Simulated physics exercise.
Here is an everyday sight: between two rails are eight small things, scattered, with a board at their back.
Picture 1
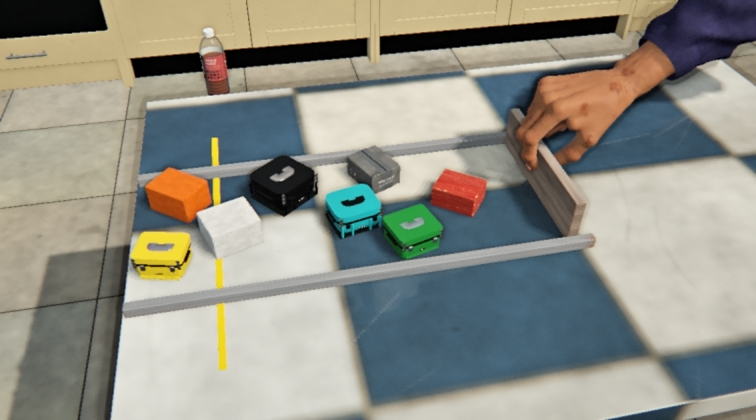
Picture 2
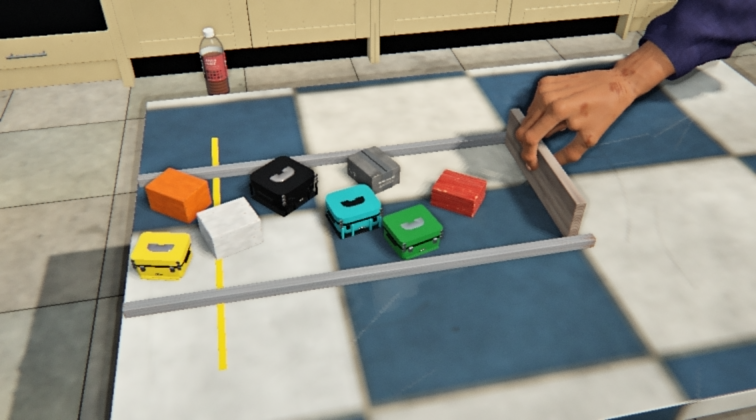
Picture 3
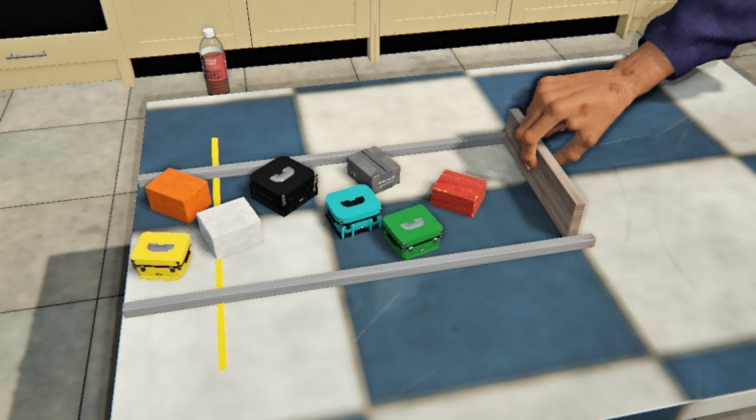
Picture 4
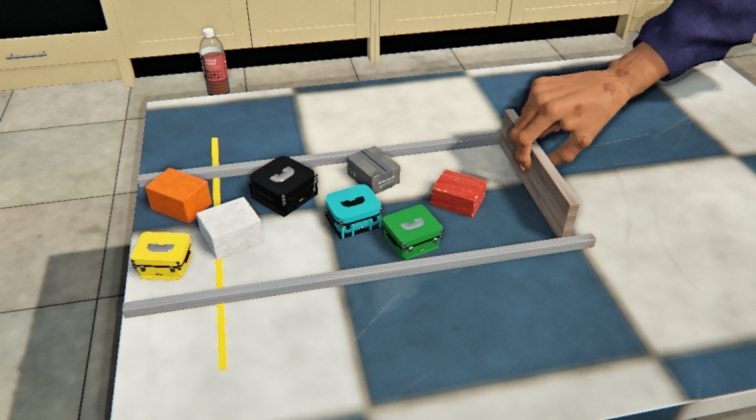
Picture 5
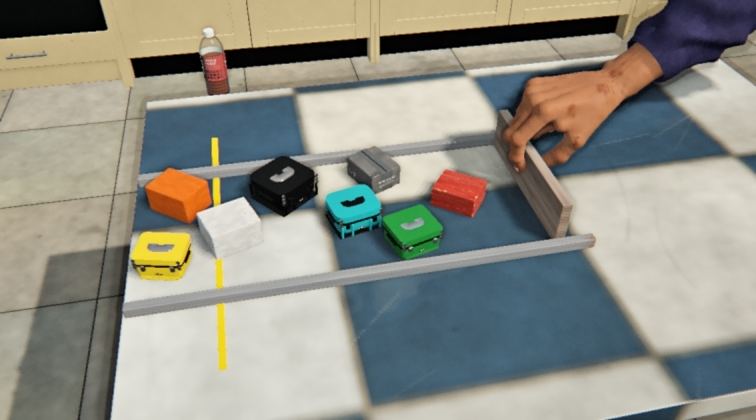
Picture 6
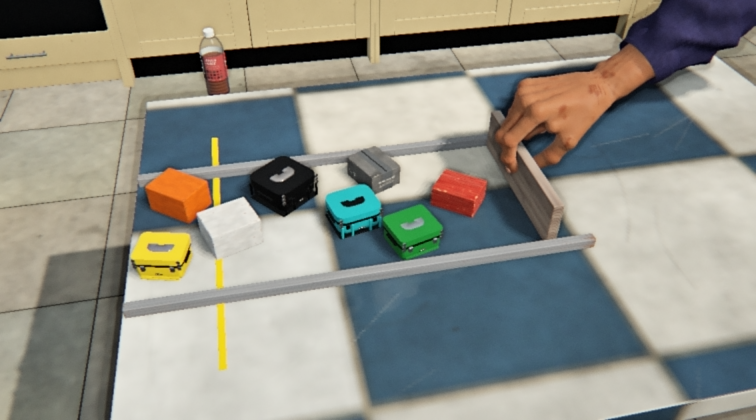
A hand sliding a wooden board slightly left between two rails, behind eight small coloured cases and blocks that stay still.
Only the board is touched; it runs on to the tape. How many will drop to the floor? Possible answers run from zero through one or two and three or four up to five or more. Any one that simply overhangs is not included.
The right answer is three or four.
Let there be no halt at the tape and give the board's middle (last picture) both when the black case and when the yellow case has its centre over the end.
Roughly (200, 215); roughly (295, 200).
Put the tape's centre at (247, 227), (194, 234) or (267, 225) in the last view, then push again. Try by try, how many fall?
3, 5, 1.
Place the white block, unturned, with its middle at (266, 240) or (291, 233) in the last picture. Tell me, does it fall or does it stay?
Well, the white block fails to stay the first time and fails to stay the second time.
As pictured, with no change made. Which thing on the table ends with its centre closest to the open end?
That would be the turquoise case, the foremost.
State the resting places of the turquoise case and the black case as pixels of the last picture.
In the last view, the middles sit near (140, 247) and near (152, 192).
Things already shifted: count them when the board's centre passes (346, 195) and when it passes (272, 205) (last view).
By the first moment it's 6, by the second it's 8.
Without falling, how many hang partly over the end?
I get 2.
Early on, none off yet; yellow case at rest near (164, 257); orange block at rest near (179, 195); white block at rest near (230, 228).
Finally, the number that fall off is three or four; lost, white block, orange block and yellow case.
